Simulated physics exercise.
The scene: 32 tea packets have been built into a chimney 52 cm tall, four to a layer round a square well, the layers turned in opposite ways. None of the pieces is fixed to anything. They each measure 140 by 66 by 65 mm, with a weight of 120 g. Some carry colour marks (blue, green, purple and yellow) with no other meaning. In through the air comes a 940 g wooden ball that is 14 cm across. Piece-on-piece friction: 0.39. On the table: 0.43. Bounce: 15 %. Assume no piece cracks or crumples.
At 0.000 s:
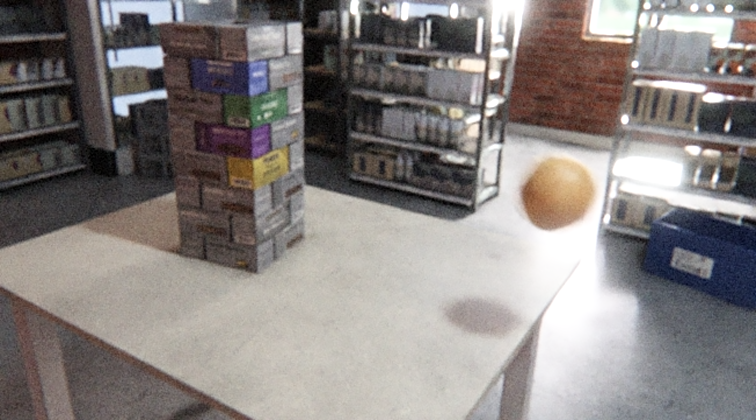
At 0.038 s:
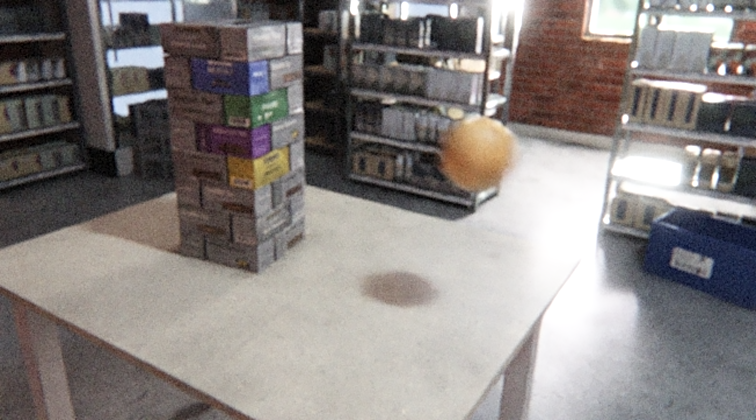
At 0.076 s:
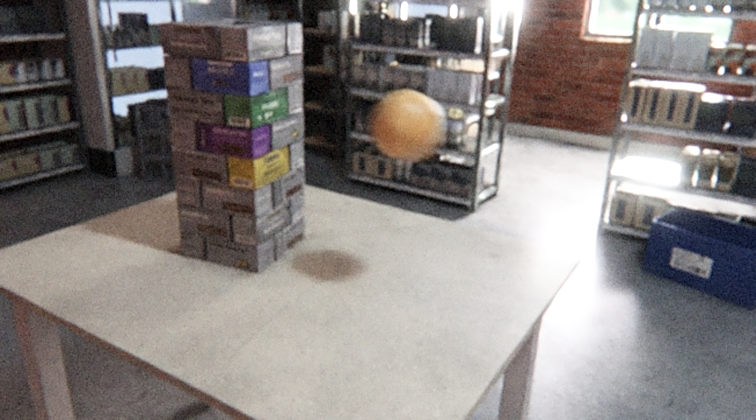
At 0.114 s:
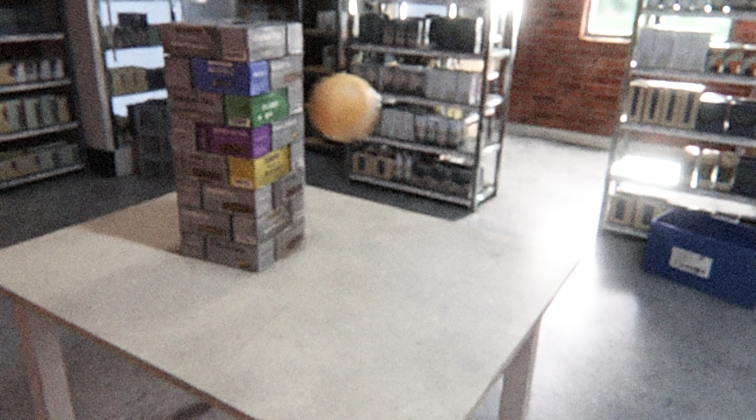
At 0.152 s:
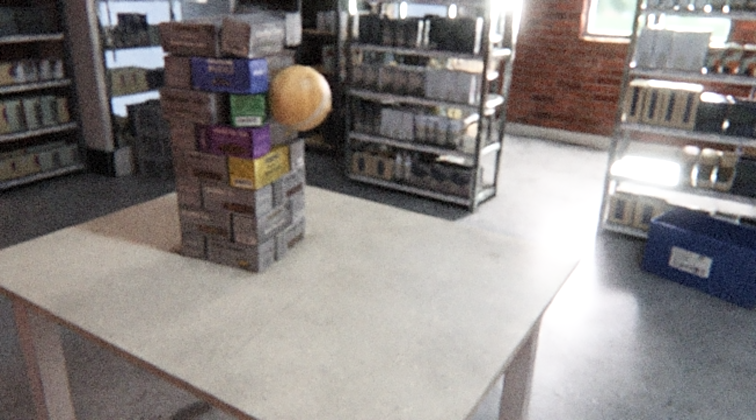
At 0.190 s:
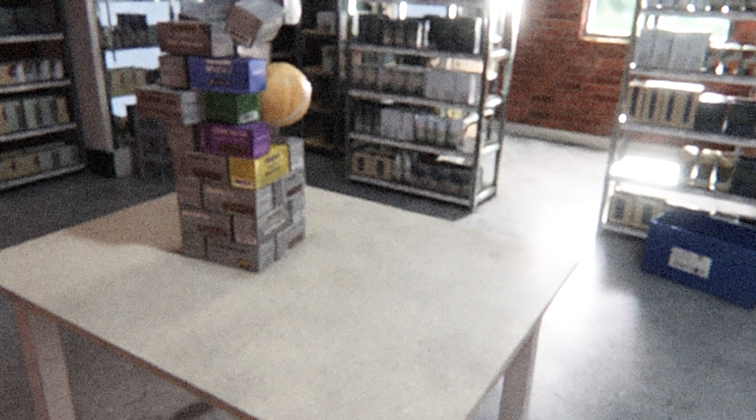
On a table, an orange ball flies in leftward and knocks the stacked packets' upper layers askew.
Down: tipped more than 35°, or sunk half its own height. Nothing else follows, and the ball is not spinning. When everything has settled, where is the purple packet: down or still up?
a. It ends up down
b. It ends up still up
b, it ends up still up.
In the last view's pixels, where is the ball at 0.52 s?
It sits close to pixel (206, 161).
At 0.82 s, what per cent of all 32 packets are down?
55 per cent.
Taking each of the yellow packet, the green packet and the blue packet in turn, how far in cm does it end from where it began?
The yellow one ends 0 cm from where it began, the green one 40 cm, and the blue one 138 cm.
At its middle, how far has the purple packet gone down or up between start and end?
Looks like it winds up about 0 centimetres lower.
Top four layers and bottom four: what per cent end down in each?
The top part comes to 90 per cent, the bottom part to 10 per cent.
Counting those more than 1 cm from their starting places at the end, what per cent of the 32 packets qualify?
Displaced: 55 %.
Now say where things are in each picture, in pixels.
In the first picture (each place is the centre of the face we see best; the camera moves round a little), ball (557, 195) 52 cm from contact, 4.2 m/s; purple packet (224, 141); green packet (270, 107); yellow packet (273, 167); all as stacked.
In the second picture, ball (478, 155) 37 cm from contact, 4.1 m/s; purple packet (224, 141).
In the third picture, ball (407, 126) 22 cm from contact, 4.0 m/s; purple packet (224, 141).
In the fourth picture, ball (343, 108) 6 cm from contact, 4.0 m/s; purple packet (224, 141).
In the fifth picture, ball (298, 98) after contact, 2.0 m/s; purple packet (224, 141); steepest lean 11°, the packet at (269, 38); 11 have shifted.
In the sixth picture, ball (279, 95) after contact, 1.5 m/s; purple packet (224, 141); blue packet (219, 76) moved 8 mm; steepest lean 28°, the packet at (271, 29); 16 have shifted.
By 0.30 s, ball still moving; 7 of the 32 packets down; purple packet moved 13 mm; blue packet moved 41 mm.
By 0.52 s, ball still moving; 15 of the 32 packets down; purple packet moved 17 mm; green packet tilted 16°.
By 0.82 s, ball still moving; 17 of the 32 packets down; purple packet moved 17 mm; green packet on its side.
By 1.26 s, ball still moving; 17 of the 32 packets down; purple packet moved 17 mm; blue packet upside down.
When it is over (2.4 s), ball rolling away; 17 of the 32 packets down; purple packet moved 17 mm; green packet on its side; blue packet 1.14 m lower. In pixels of the last frame, middles, purple packet near (228, 137), green packet near (201, 198).
